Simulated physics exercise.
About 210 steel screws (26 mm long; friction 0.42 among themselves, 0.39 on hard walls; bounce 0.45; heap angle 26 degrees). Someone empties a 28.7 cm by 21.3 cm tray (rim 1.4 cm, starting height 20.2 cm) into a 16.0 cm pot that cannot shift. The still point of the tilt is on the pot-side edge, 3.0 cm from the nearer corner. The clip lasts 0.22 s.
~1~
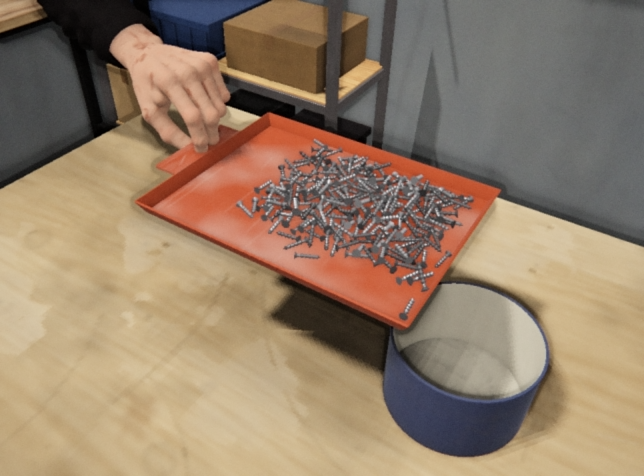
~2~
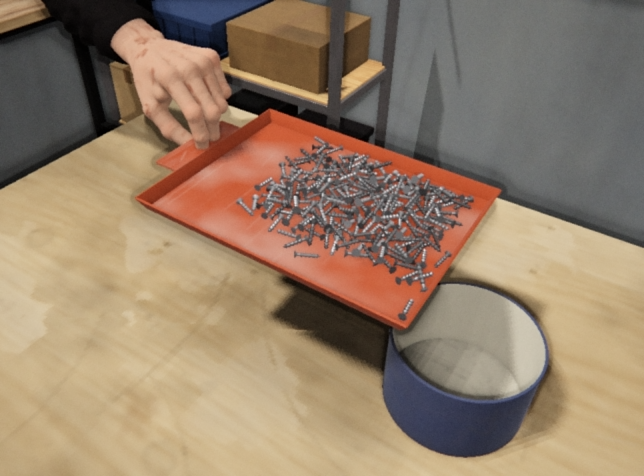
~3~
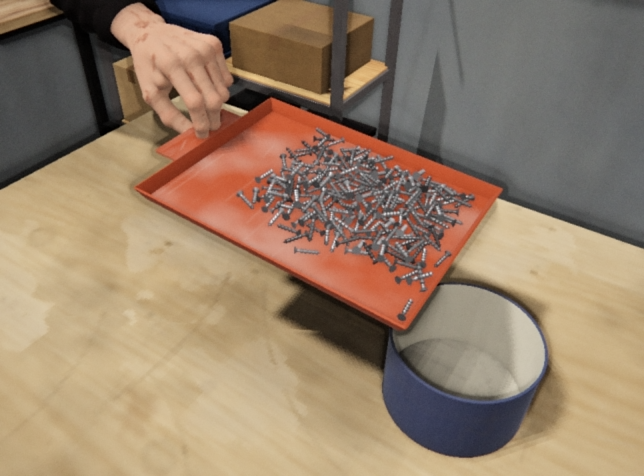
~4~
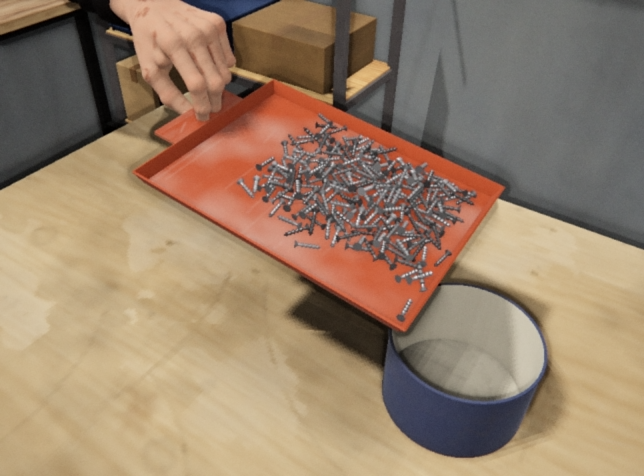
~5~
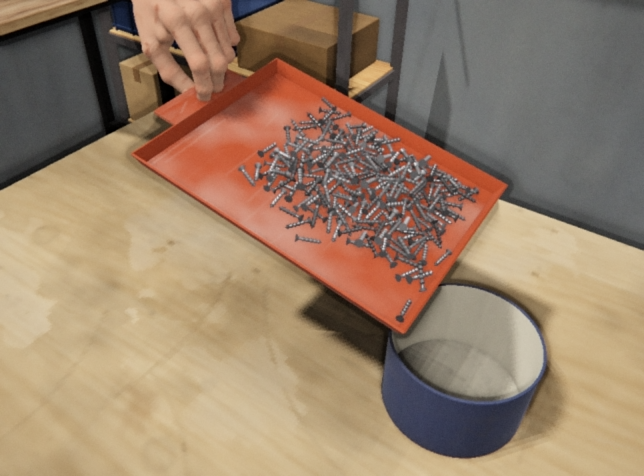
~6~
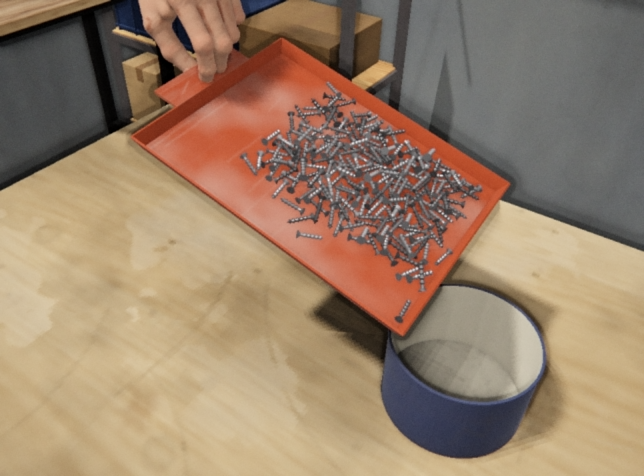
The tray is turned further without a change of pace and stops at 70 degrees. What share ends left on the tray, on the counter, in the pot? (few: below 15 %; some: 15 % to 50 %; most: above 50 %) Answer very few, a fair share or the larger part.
Tray very few, counter the larger part, pot a fair share.
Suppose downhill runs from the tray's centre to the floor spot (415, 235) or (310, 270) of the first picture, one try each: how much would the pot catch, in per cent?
Some 70 and 0 per cent.
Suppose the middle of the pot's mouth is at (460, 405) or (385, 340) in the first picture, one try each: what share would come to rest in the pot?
Some 80 and 0 per cent.
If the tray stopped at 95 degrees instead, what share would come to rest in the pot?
It would be near 25 per cent.
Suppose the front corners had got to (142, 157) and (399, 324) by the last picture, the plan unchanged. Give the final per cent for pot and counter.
Pot 10, counter 95.
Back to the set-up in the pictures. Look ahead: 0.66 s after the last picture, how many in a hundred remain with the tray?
About 0 per cent.
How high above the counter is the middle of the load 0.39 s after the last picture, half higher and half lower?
About 24 cm.
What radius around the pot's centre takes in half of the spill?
About 18 cm.
Then, 0.23 s after the last picture, tilt 44 degrees; the tray holds 100 %, the pot 0 %.
Then, 0.39 s after the last picture, tilt 63 degrees; the tray holds 85 %, the pot 0 %.
Then, 0.66 s after the last picture, tilt 70 degrees; the tray holds 0 %, the pot 25 %.
In the end, tray 0 %, counter 75 %, pot 25 %.
